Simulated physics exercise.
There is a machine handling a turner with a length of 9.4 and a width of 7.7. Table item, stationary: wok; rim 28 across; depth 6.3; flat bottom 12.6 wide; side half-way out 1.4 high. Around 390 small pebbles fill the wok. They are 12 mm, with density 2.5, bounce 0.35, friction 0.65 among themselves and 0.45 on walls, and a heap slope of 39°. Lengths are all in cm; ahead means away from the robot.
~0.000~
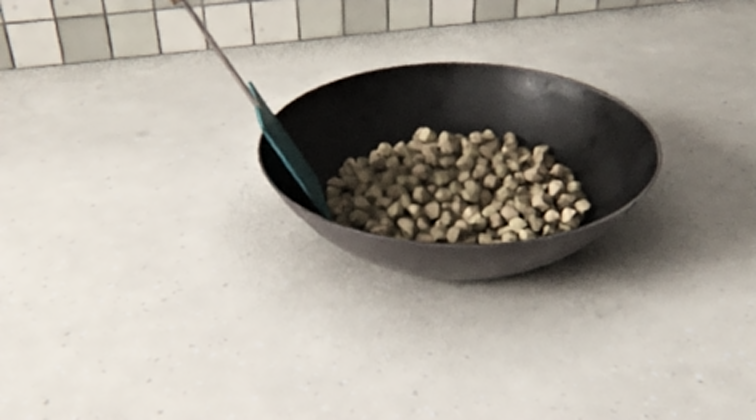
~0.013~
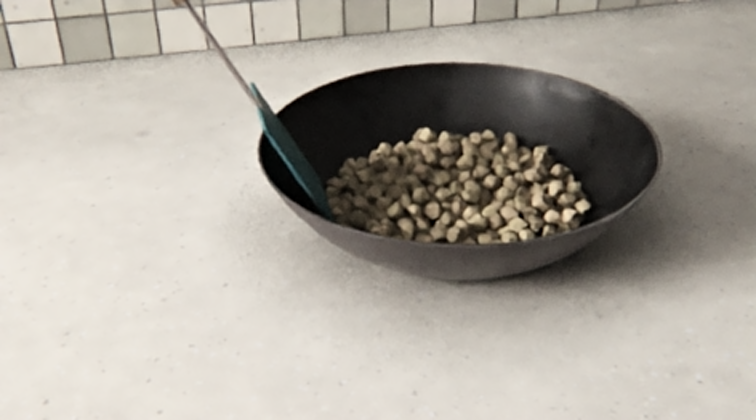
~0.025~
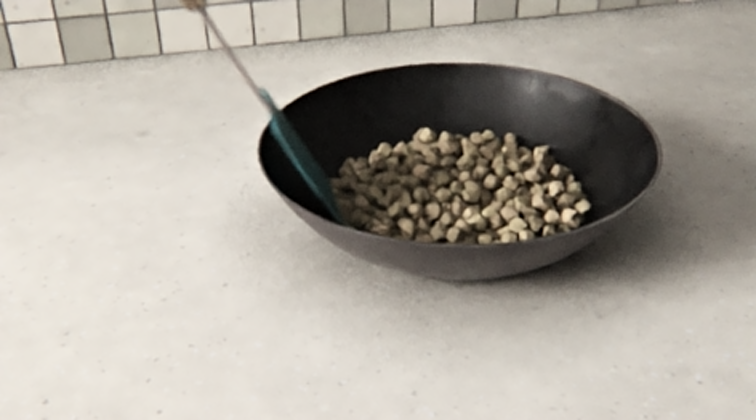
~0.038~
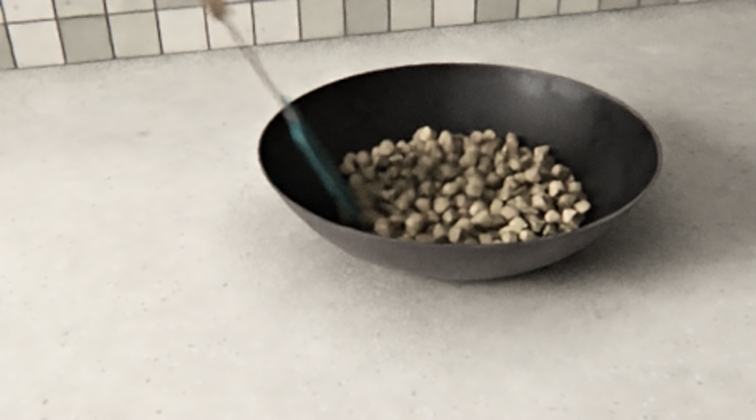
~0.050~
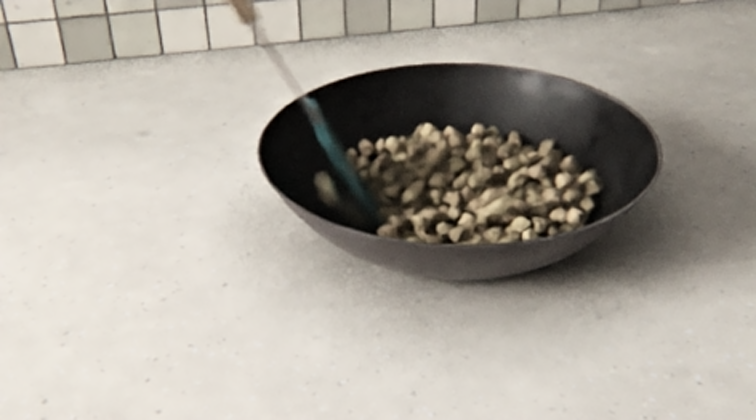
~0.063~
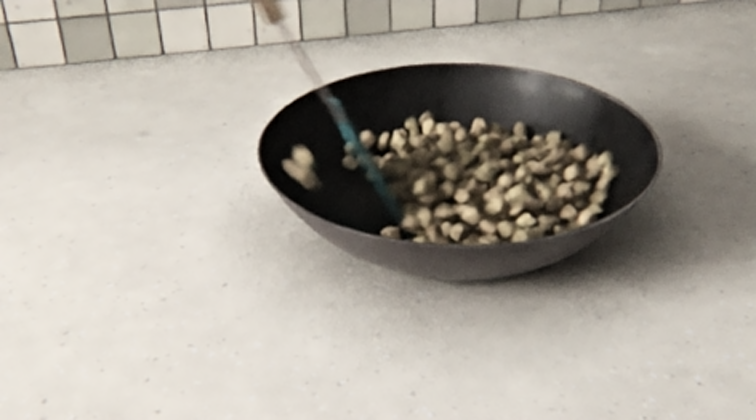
A teal turner pushing a pile of small pebbles rightward inside a dark wok on a pale speckled countertop, scattering a few.
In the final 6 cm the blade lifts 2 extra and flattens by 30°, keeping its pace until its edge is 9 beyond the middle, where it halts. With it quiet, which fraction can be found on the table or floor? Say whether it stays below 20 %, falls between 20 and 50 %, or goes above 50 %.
It falls between 20 and 50 %.
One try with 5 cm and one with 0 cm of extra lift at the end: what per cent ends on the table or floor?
First try around 25 percent, second try around 30 percent.
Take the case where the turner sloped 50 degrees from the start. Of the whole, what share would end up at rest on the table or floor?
That gives about 20 in a hundred.
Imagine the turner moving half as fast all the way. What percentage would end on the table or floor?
I'd expect near 10 per cent.
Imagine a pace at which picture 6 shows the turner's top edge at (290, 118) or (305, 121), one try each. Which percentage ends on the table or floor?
First try around 10 %, second try around 15 %.
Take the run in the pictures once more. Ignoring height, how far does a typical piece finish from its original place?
9 cm.
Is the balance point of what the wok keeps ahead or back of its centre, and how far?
What stays is shifted forward by around 4.5 cm.
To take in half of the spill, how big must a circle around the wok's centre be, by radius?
Looks like roughly 26 centimetres to me.
After 0.09 s, sloping 63°, highest piece 15 above the table; 384 in the wok, 2 on the blade or in flight.
After 0.12 s, sloping 56°, highest piece 22 above the table; 382 in the wok, 4 on the blade or in flight.
After 0.34 s, sloping 33°, highest piece 51 above the table; 254 in the wok, 38 on the table or floor, 94 on the blade or in flight.
After 1.39 s, sloping 33°, highest piece 7 above the table; 254 in the wok, 132 on the table or floor.
At rest, 254 in the wok, 132 on the table or floor. That is 34 % on the table or floor.
